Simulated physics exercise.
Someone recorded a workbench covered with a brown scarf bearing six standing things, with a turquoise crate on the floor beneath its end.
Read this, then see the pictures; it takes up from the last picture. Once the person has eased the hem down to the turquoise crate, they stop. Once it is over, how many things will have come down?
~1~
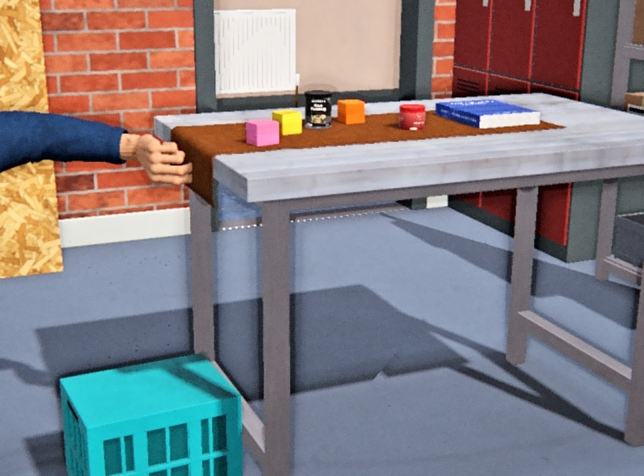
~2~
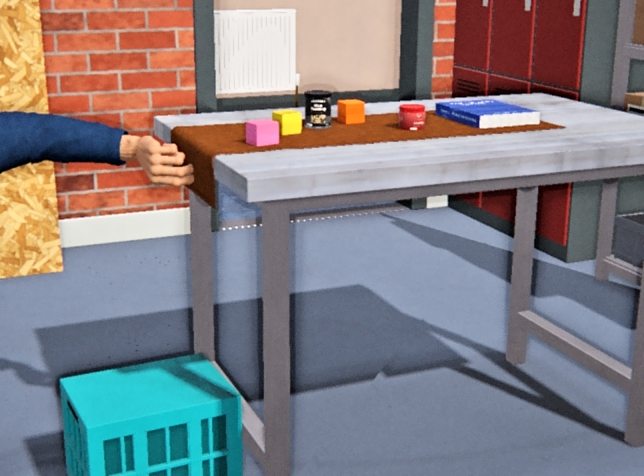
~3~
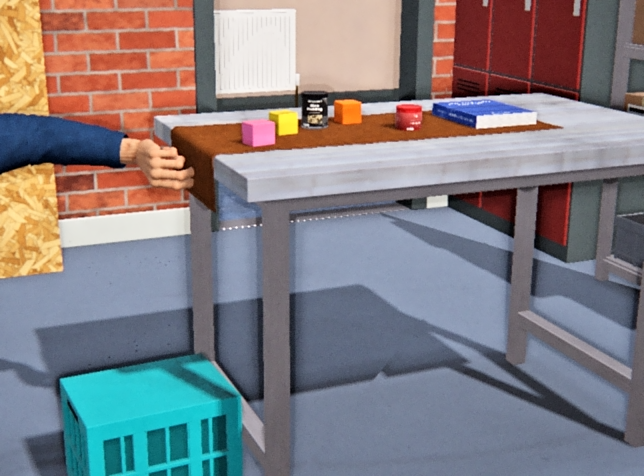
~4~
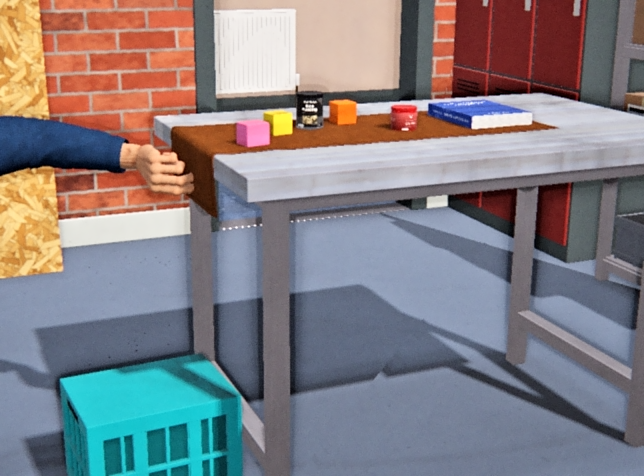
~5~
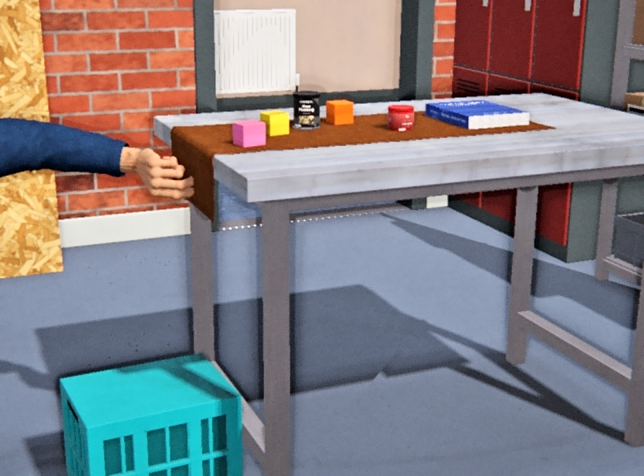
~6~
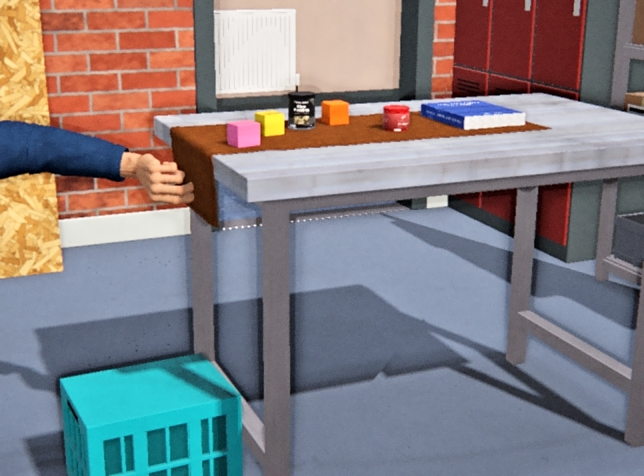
By then four will have come down.
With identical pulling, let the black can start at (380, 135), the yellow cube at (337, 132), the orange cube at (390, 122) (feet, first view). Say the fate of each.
The black can would end up off, the yellow cube would end up off, the orange cube would stay in place.
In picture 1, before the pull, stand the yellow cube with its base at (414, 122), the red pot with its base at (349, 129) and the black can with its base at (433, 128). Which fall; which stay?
Yellow cube kept, red pot dropped, black can kept.
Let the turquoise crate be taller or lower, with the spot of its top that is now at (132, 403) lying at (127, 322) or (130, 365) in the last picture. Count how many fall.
First case 2, second 3.
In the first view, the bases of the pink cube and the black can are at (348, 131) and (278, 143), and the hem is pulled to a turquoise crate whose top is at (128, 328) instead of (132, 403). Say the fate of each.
Pink cube: Safe; black can: Lost.
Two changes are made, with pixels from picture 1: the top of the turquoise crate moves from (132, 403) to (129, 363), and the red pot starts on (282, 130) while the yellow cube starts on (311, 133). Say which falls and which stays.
The red pot does not stay aboard, and the yellow cube does not stay aboard.
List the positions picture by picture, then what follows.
Hem (214, 208); pink cube (262, 121); yellow cube (287, 112); black can (318, 92); orange cube (351, 101); red pot (412, 106); top of the crate (132, 403), in the first picture.
Hem (215, 208); pink cube (262, 122), in the second picture.
Hem (215, 212); yellow cube (283, 112), in the third picture.
Hem (217, 218); black can (310, 93); top of the crate (132, 403), in the fourth picture.
Hem (213, 222); orange cube (340, 102), in the fifth picture.
Hem (218, 227); pink cube (244, 123); yellow cube (269, 113); black can (302, 93); orange cube (335, 102); red pot (396, 107), in the sixth picture.
Soon after, hem near (192, 288); pink cube and yellow cube gone.
After that, hem near (192, 350); pink cube, yellow cube and black can gone.
In the end, hem on the crate; pink cube, yellow cube, black can and orange cube gone. Over the edge go four.
